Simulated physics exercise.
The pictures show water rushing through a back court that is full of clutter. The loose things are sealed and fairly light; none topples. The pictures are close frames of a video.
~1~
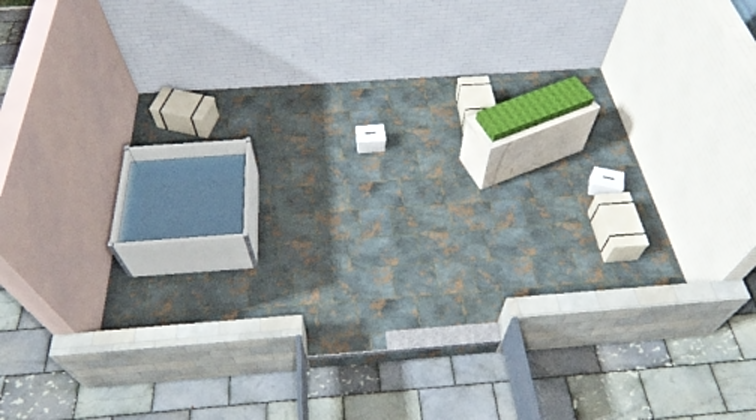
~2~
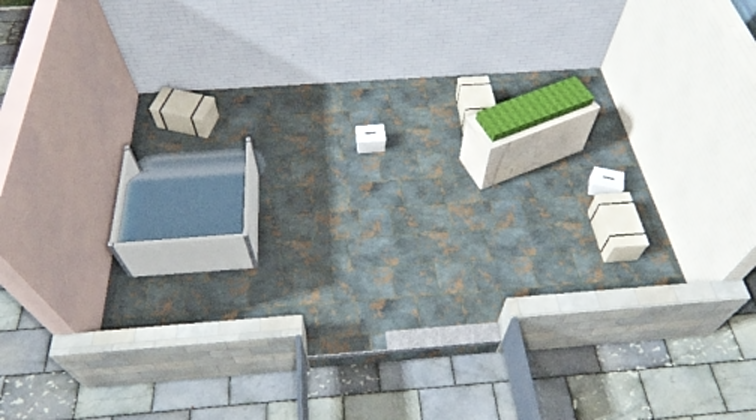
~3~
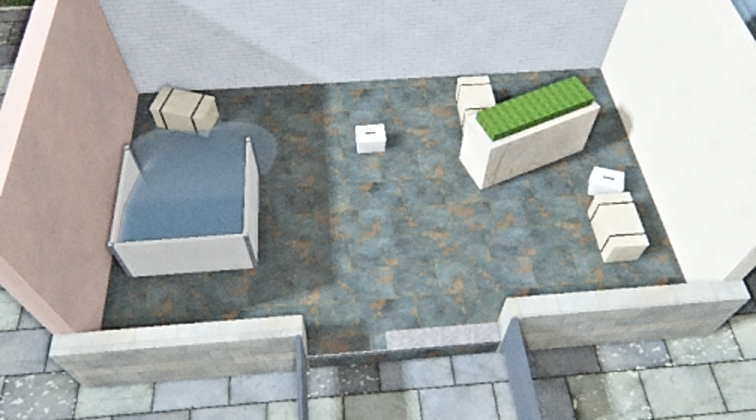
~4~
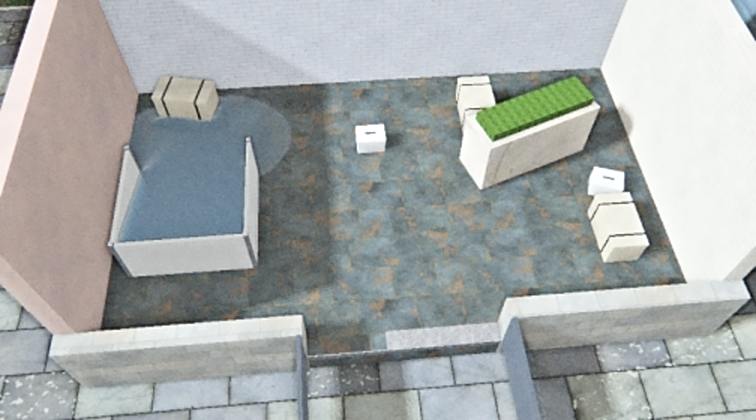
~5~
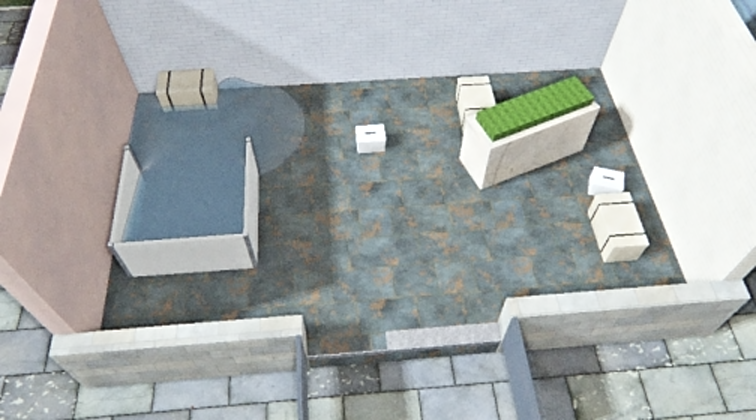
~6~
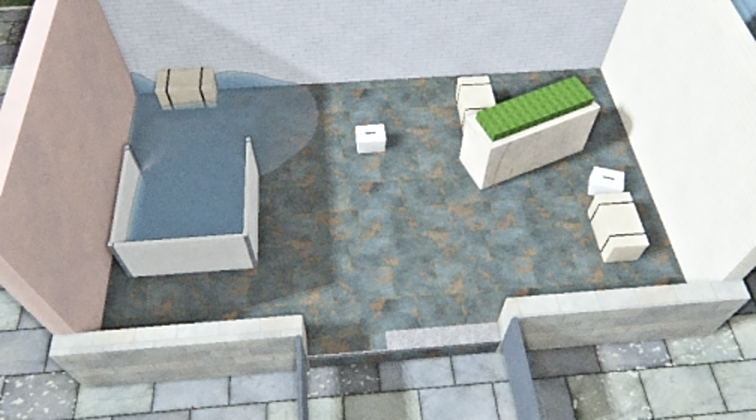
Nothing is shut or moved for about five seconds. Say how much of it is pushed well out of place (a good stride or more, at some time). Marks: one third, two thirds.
That comes to from one to two thirds.
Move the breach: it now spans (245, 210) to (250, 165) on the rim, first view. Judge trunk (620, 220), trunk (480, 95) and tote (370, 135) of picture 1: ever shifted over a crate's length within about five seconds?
In turn: Moved that far, yes, swept aside.
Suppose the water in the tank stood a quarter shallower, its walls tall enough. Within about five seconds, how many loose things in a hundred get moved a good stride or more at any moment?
Close to 60 %.
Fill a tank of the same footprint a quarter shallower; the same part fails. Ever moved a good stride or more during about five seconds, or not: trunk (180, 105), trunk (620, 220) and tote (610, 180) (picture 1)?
In turn: Shifted that much, never so far, short of that.
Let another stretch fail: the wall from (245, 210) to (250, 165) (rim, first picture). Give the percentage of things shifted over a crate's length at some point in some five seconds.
Close to 80 %.
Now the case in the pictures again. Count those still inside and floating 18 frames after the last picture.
2 of them.
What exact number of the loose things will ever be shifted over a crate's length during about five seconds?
It comes to 3.
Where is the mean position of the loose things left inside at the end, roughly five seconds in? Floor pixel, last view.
Close to (531, 170).
A moment on, 0 of 5 are well off their spots; 1 afloat.
Next, 1 of 5 are well off their spots; 1 afloat.
Later, 3 of 5 are well off their spots; 2 afloat.
In the end, 3 of 5 are well off their spots, and 3 have been at some point; 2 afloat.
